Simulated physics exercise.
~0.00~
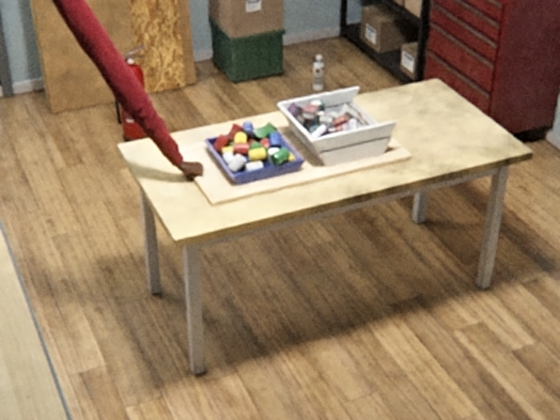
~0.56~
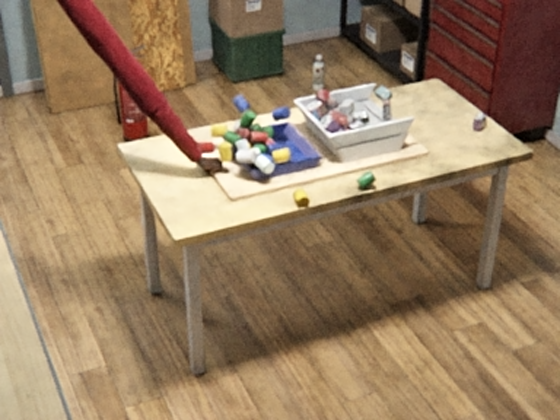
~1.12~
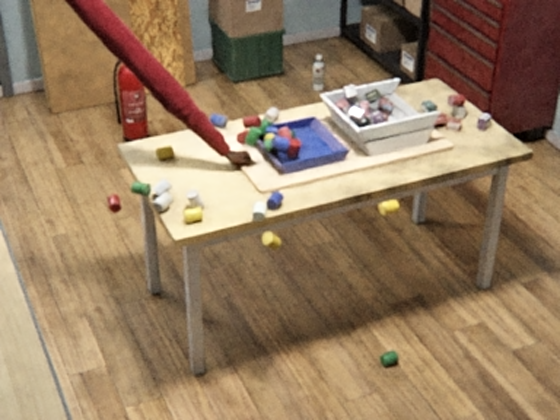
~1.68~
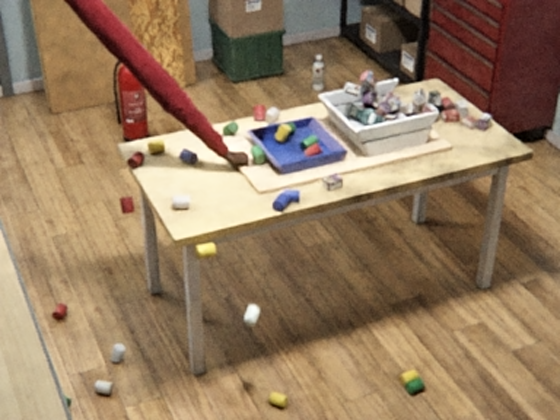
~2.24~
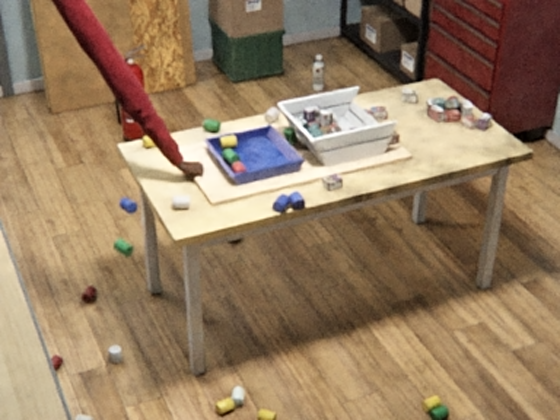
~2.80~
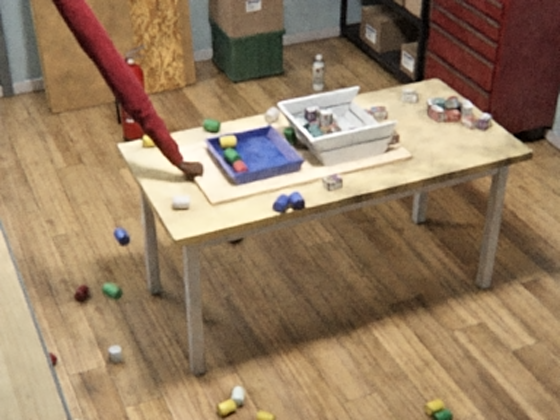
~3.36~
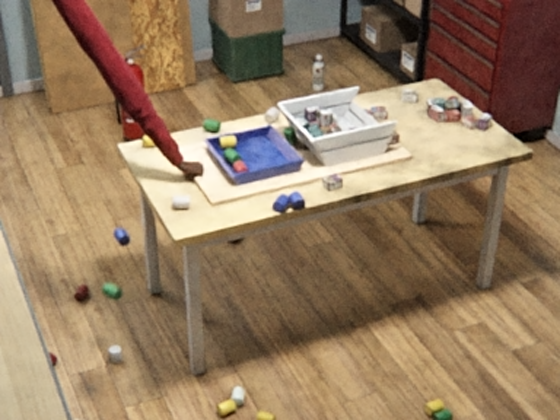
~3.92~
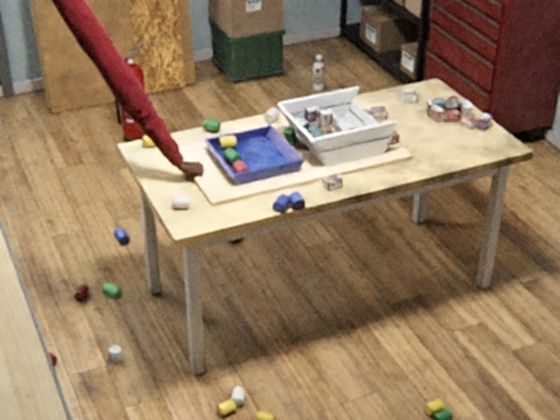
Small cartons and coloured jars spilling from white and blue baskets on a sliding board, many ending scattered across table and floor.
